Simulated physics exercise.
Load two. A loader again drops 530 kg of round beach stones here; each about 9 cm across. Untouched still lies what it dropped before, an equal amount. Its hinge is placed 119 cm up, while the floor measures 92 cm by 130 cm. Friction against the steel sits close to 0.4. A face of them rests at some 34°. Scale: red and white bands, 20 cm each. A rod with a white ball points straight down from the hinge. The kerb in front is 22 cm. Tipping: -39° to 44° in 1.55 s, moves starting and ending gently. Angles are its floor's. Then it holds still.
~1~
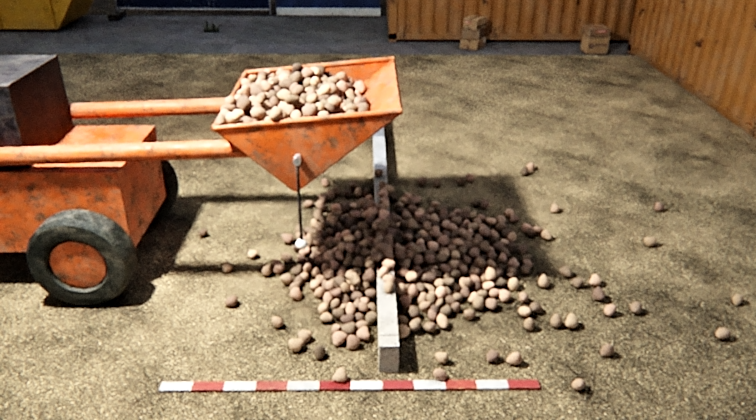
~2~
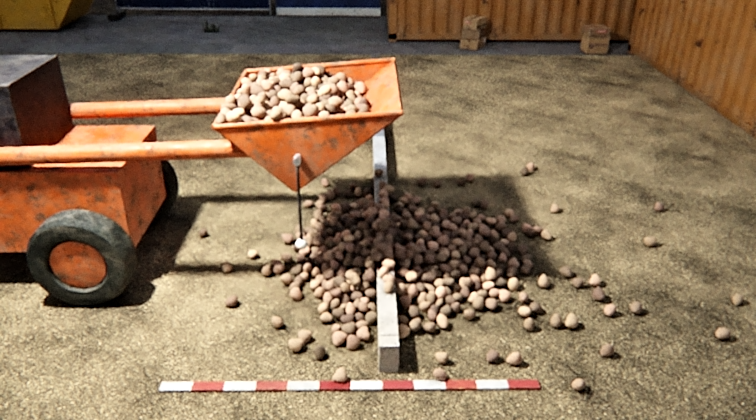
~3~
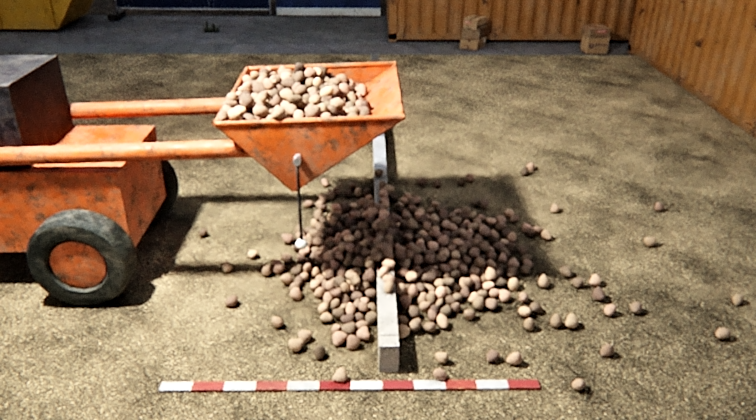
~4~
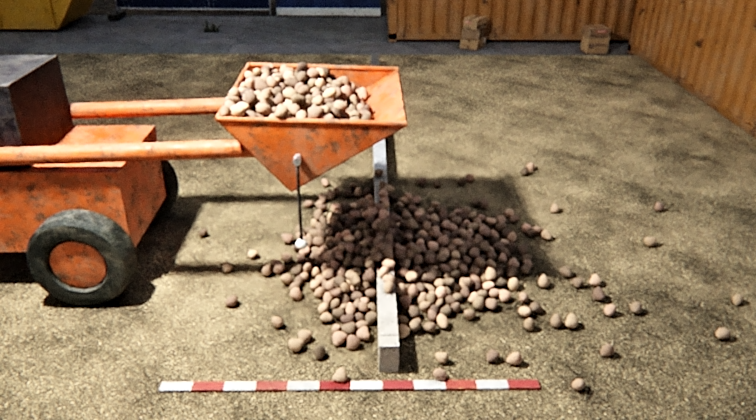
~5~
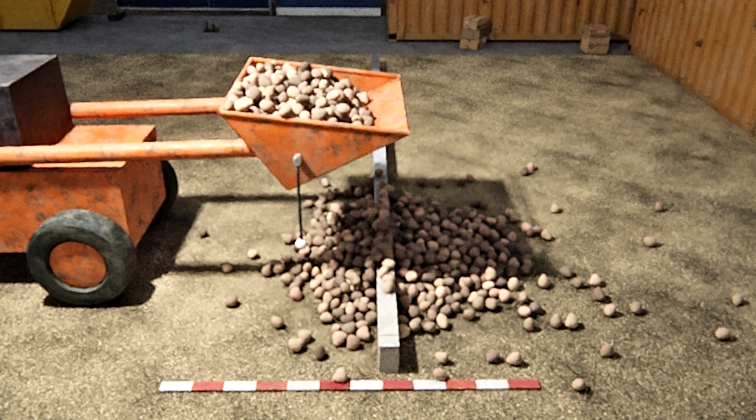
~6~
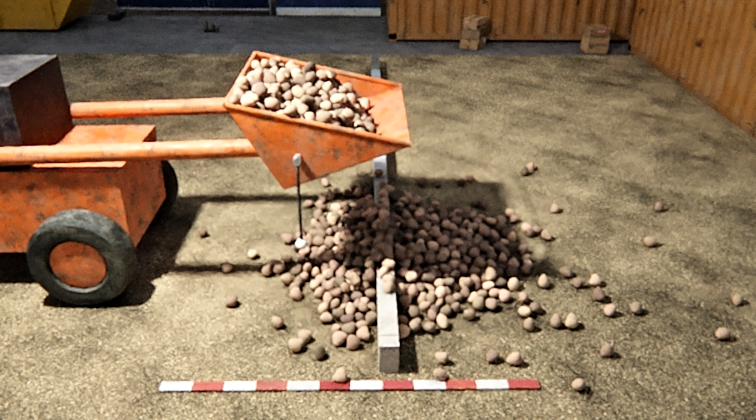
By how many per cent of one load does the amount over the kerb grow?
It grows by about 86 per cent of one load.
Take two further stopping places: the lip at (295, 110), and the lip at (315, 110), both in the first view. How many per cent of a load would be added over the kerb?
Some 0 percent first and 5 percent second.
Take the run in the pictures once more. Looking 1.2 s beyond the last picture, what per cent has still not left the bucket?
About 25 per cent is held.
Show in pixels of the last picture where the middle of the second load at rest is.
The centre sits about (432, 242).
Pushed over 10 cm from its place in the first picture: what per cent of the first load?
Close to 25 per cent.
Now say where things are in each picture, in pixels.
Lip at (402, 111), floor tilted -39°, highest stones at (300, 76). The earlier load is highest near (381, 227), 29 cm above ground level, 49 % on this side of the kerb, 52 % over the kerb, in the first frame.
The bucket is at -38°, its lip at (402, 113); the top of the load is at (300, 76), in the second frame.
The bucket is at -36°, its lip at (404, 117); the top of the load is at (294, 76), in the third frame.
Lip at (407, 124), floor tilted -32°, highest stones at (290, 75), in the fourth frame.
The bucket is at -27°, its lip at (409, 134); the top of the load is at (280, 74), in the fifth frame.
Lip at (411, 145), floor tilted -21°, highest stones at (267, 70), in the sixth frame.
Then, 0.7 s after the last picture the floor is at 31°; in per cent of one load, 96 in the bucket, 52 on this side of the kerb, 53 over the kerb; the foremost stones are at (643, 268).
Then, 1.2 s after the last picture the floor is at 44°; in per cent of one load, 24 in the bucket, 71 on this side of the kerb, 106 over the kerb; the foremost stones are at (643, 268).
Then, 1.5 s after the last picture the floor is at 44°; in per cent of one load, 0 in the bucket, 69 on this side of the kerb, 131 over the kerb; the foremost stones are at (643, 268).
Then, 4.3 s after the last picture the floor is at 44°; in per cent of one load, 0 in the bucket, 64 on this side of the kerb, 137 over the kerb; the foremost stones are at (663, 288). Net gain over the kerb, 86.
